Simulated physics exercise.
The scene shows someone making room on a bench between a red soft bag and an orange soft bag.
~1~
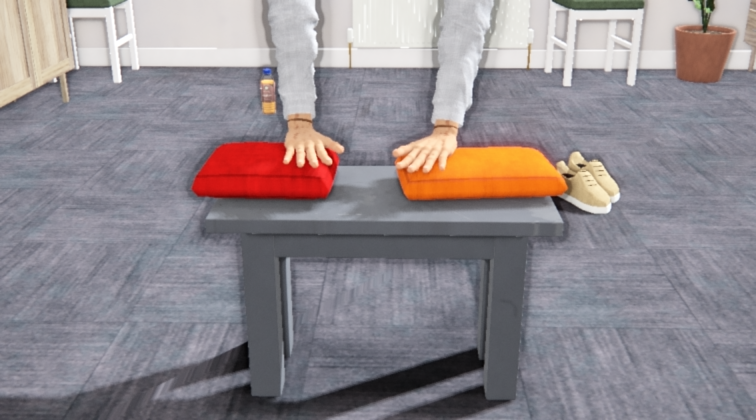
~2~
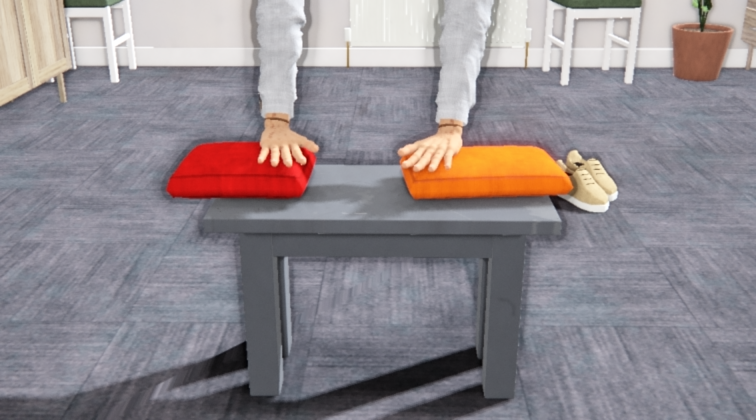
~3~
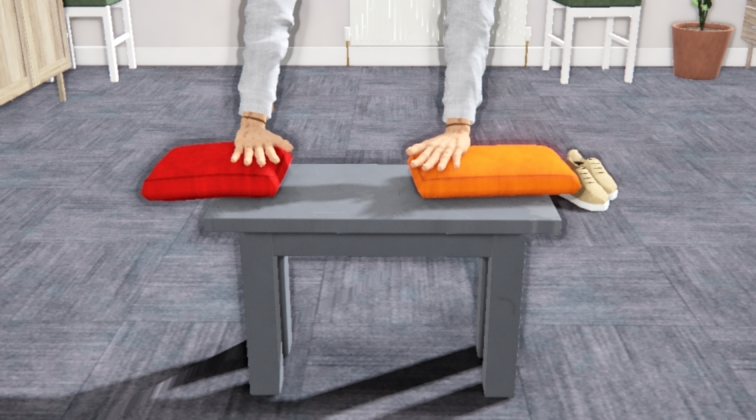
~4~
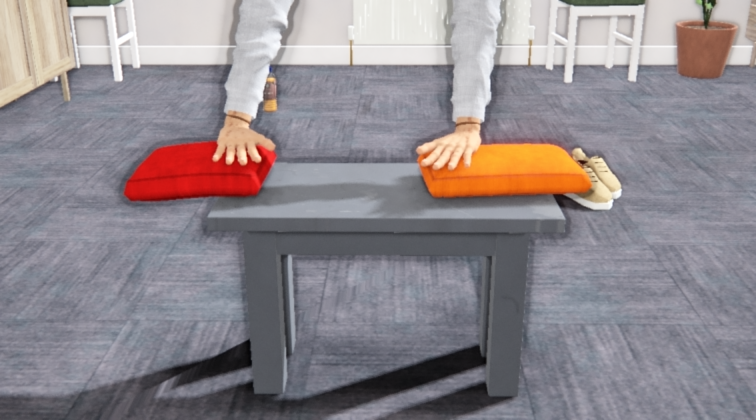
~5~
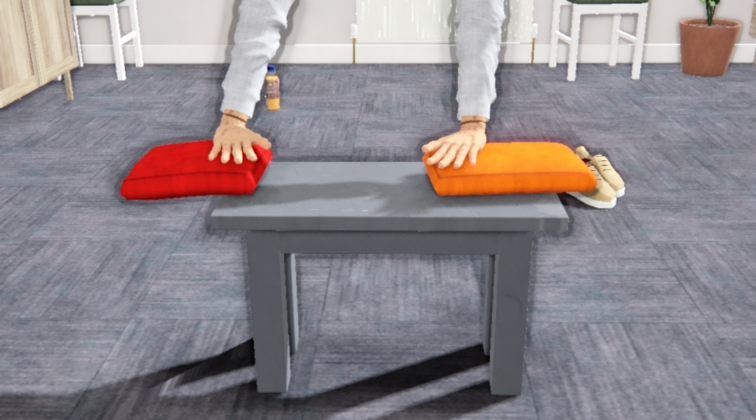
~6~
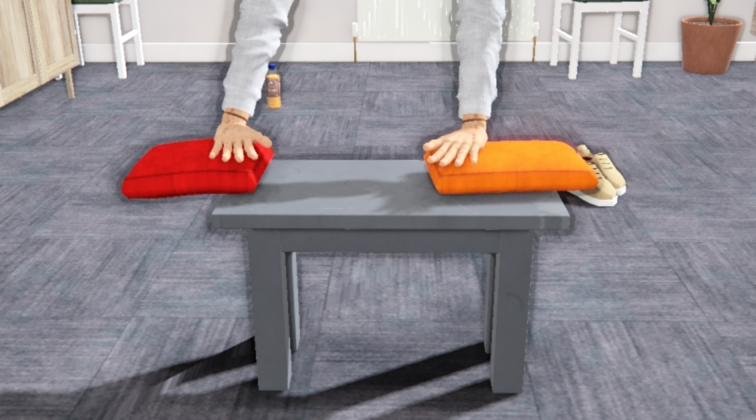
On a gray bench, two hands slide a red bag left and an orange bag slightly right.
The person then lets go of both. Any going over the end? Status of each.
The red soft bag fails to stay on, the orange soft bag does not leave it.
Then, 0.42 s past the final frame, red soft bag on the floor near (198, 292); orange soft bag unmoved.
Then, 0.70 s past the final frame, red soft bag on the floor near (130, 313); orange soft bag unmoved.
When it is over, red soft bag on the floor near (113, 336); orange soft bag unmoved. The red soft bag slumps off the end and the orange soft bag remains on top.
